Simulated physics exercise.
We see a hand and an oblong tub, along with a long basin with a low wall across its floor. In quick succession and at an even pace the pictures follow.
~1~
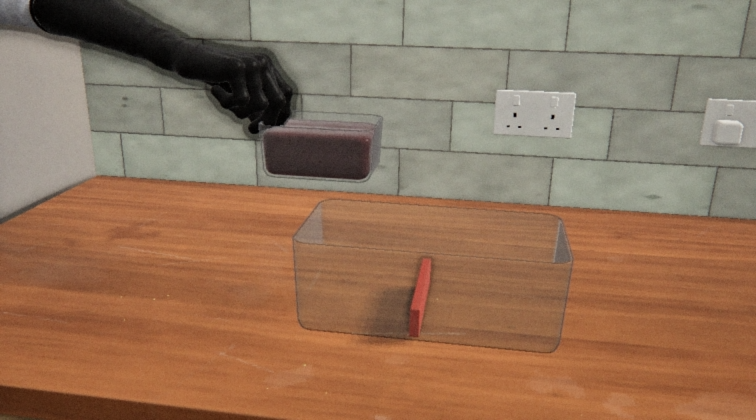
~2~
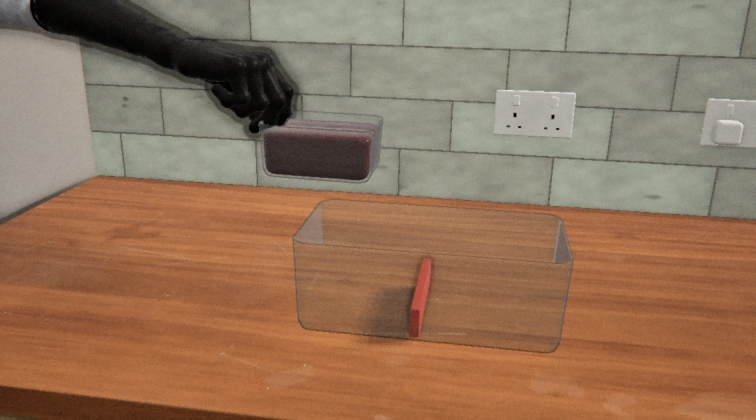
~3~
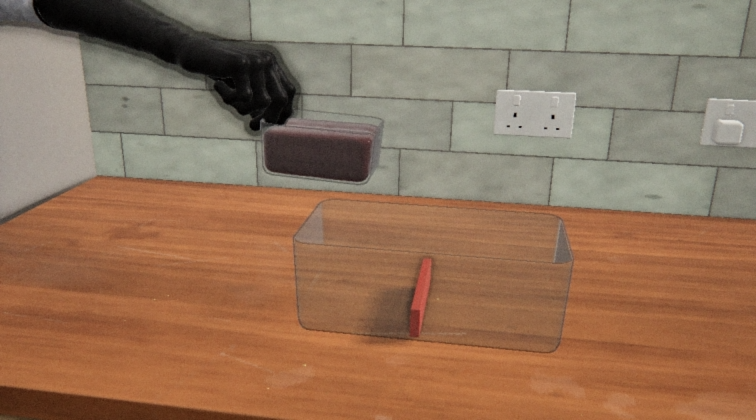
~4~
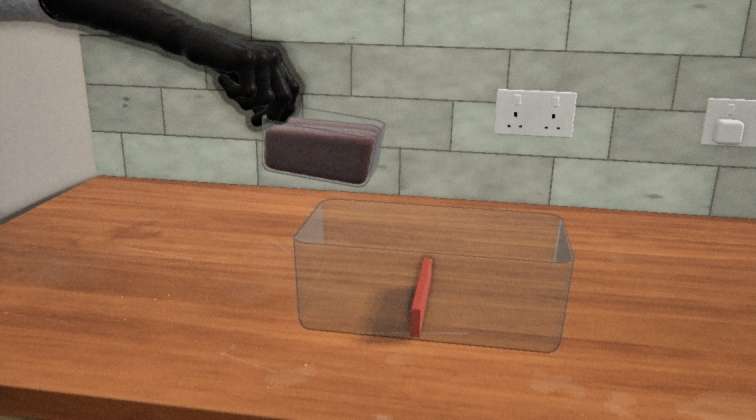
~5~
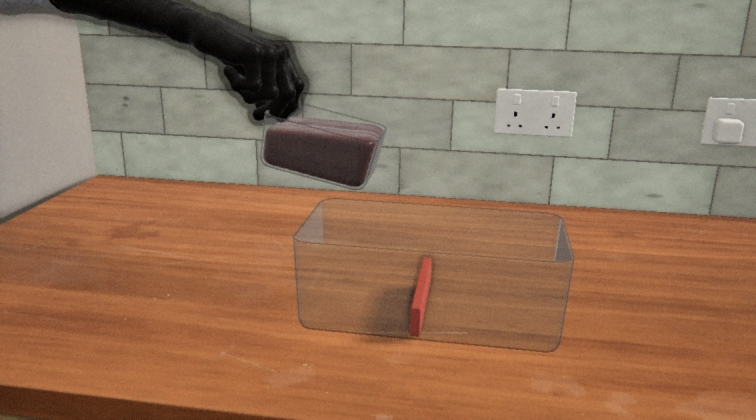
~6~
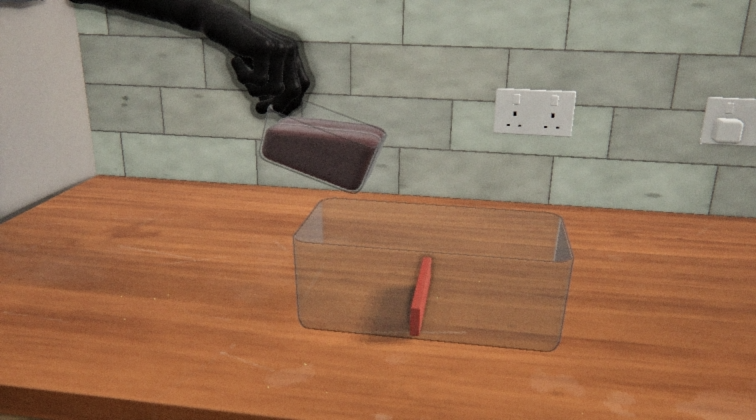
A black-gloved hand holds a small clear oblong tub of dark red wine, level at first, above a long clear basin with a low red wall across its floor. The hand then gradually tilts the tub, its right end dipping lower and the wine shifting towards that side, while the basin stays still.
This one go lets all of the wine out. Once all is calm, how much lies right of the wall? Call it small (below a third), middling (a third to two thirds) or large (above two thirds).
Middling.
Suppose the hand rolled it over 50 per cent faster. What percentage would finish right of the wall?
Near 40 parts in a hundred.
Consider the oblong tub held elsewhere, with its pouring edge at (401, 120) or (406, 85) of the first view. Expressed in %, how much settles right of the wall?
Start one gives close to 75 percent, start two close to 80 percent.
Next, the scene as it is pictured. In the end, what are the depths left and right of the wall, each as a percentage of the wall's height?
Left side: Approx. 30 %; right side: Approx. 30 %.
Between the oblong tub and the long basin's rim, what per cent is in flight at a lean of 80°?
Roughly 30 percent.
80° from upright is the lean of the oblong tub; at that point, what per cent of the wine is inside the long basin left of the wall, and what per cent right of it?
Left: Roughly 15 %; right: Roughly 30 %.
A moment on, the oblong tub is tipped on its side and 26 per cent is still to pour, 14 is left of the wall and 31 right of it.
Next, the oblong tub is tipped right over and 3 per cent is still to pour, 42 is left of the wall and 52 right of it.
Then the oblong tub is tipped right over and 0 per cent is still to pour, 46 is left of the wall and 53 right of it.
Later the oblong tub is tipped right over and 0 per cent is still to pour, 46 is left of the wall and 53 right of it.
In the end 46 per cent lies left of the wall, 53 right of it and 1 outside.
